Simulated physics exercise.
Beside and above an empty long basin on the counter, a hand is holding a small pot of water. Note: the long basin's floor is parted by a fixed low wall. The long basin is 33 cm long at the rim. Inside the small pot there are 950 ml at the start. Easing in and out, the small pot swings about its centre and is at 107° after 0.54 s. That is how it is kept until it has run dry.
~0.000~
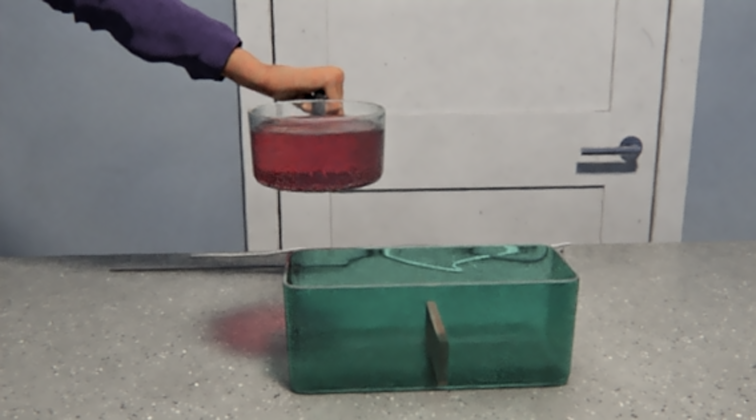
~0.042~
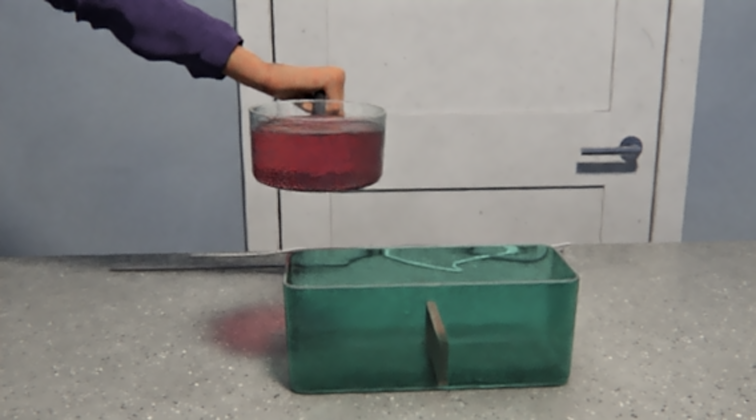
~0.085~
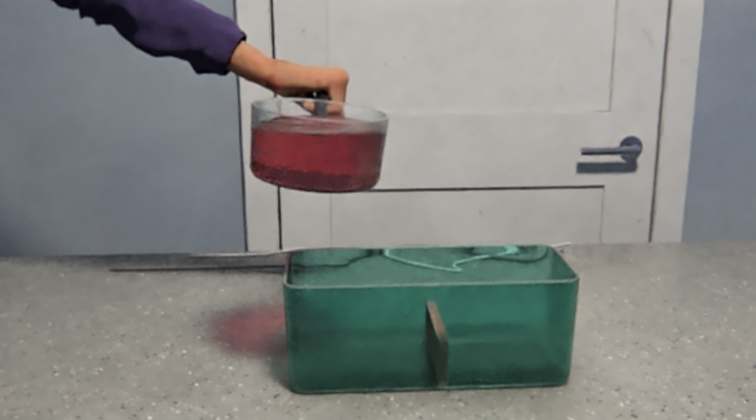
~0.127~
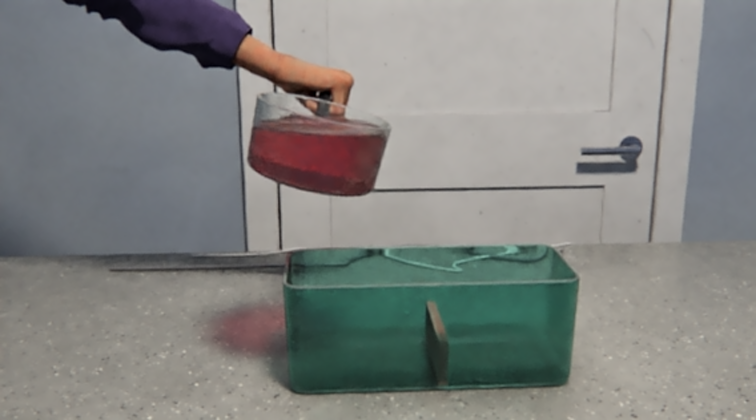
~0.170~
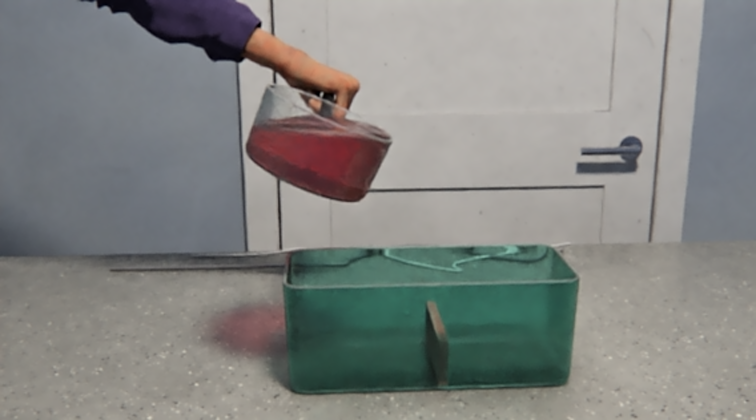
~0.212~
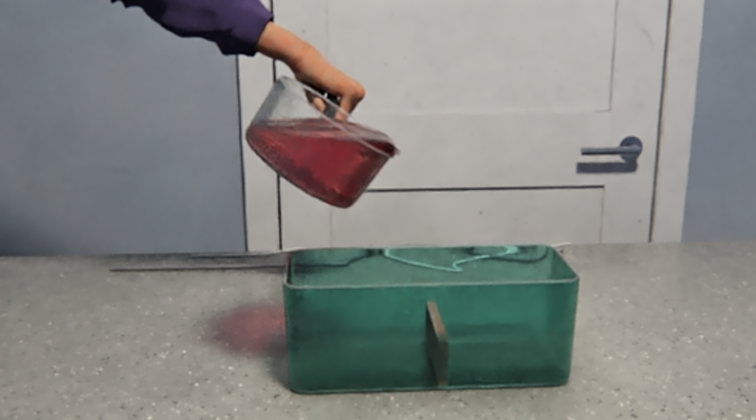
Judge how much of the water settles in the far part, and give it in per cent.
Some 33 per cent settles in the far part.
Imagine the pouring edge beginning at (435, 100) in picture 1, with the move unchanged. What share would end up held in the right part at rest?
In that case roughly 65 per cent.
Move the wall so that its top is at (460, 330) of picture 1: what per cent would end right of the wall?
Around 20 %, I'd say.
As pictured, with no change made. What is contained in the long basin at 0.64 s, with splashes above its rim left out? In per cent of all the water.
I'd put it at roughly 88 per cent.
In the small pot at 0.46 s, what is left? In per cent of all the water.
Around 24 in a hundred.
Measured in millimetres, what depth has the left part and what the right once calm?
Once settled, the left stands around 28 mm and the right around 18 mm.
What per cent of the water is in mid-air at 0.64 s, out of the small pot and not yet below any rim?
7 per cent, roughly.
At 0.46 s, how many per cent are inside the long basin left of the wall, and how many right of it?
Left roughly 12, right roughly 18.
By 0.46 s the tilt is 101° and 24 per cent is still to pour, 13 is left of the wall and 17 right of it.
By 0.64 s the tilt is 107° and 5 per cent is still to pour, 55 is left of the wall and 33 right of it.
By 0.83 s the tilt is 107° and 0 per cent is still to pour, 53 is left of the wall and 32 right of it.
By 1.04 s the tilt is 107° and 0 per cent is still to pour, 60 is left of the wall and 33 right of it.
At rest 60 per cent lies left of the wall, 33 right of it and 7 outside.
